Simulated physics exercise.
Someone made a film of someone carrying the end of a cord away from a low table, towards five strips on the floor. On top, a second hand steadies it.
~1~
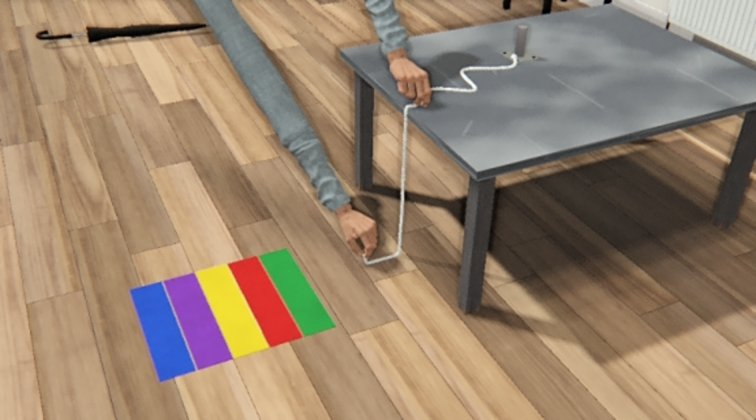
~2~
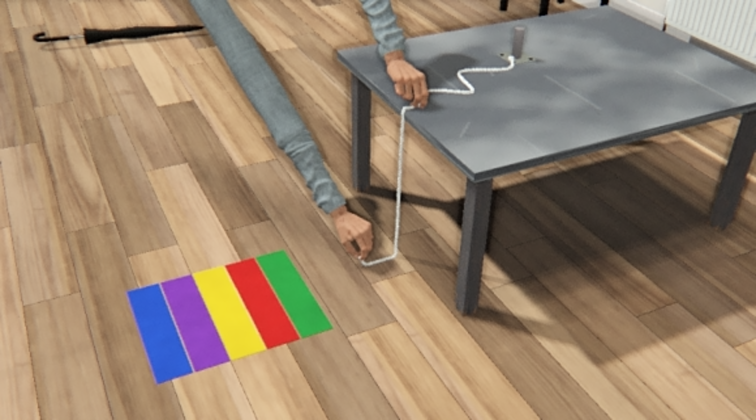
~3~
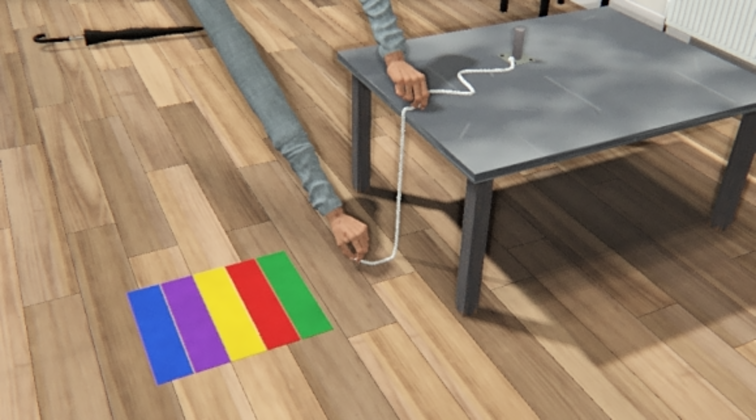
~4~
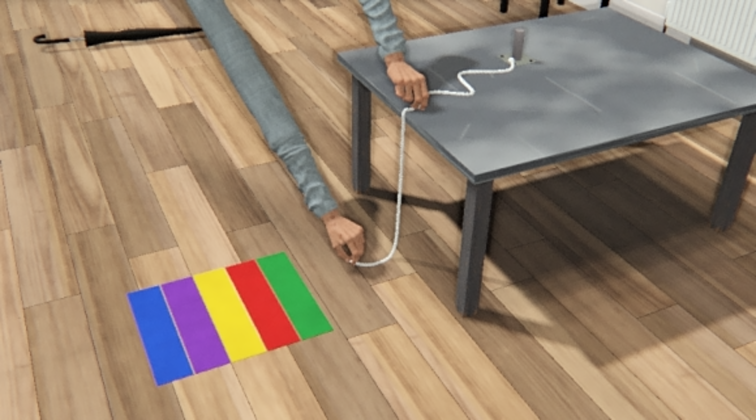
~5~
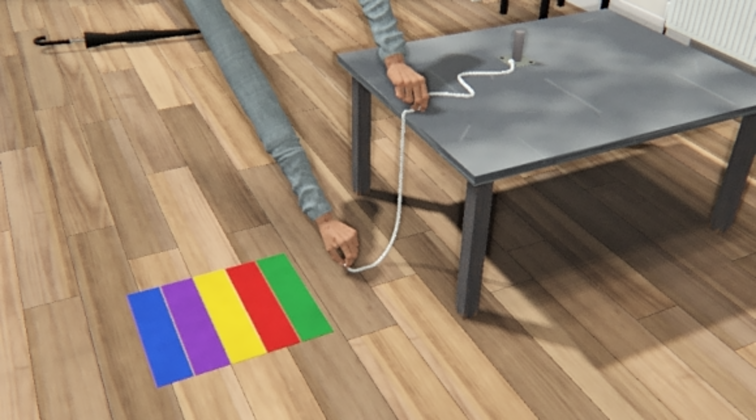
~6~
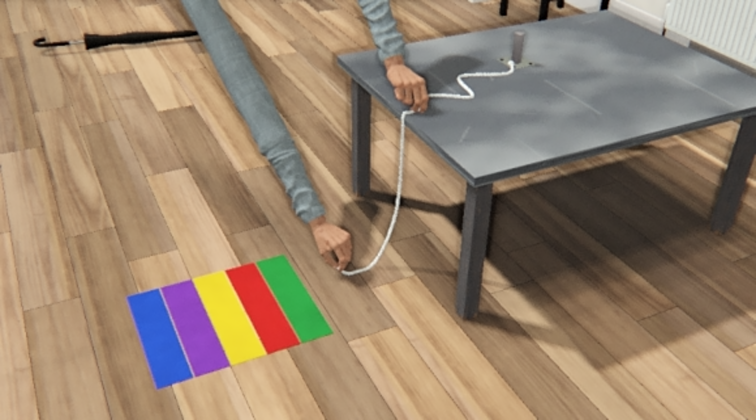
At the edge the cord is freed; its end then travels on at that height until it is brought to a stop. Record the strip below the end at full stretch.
Below the end: Purple.
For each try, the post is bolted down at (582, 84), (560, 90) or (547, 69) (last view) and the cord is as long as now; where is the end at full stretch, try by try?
First (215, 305), then (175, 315), then (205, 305).
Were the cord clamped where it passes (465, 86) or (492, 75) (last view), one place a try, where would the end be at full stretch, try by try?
First try near (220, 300), second near (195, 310).
A little later, end near (234, 297); over yellow.
Next, end near (202, 307); over purple.
When it is tight, end near (183, 312); over purple. It halts on the purple strip.
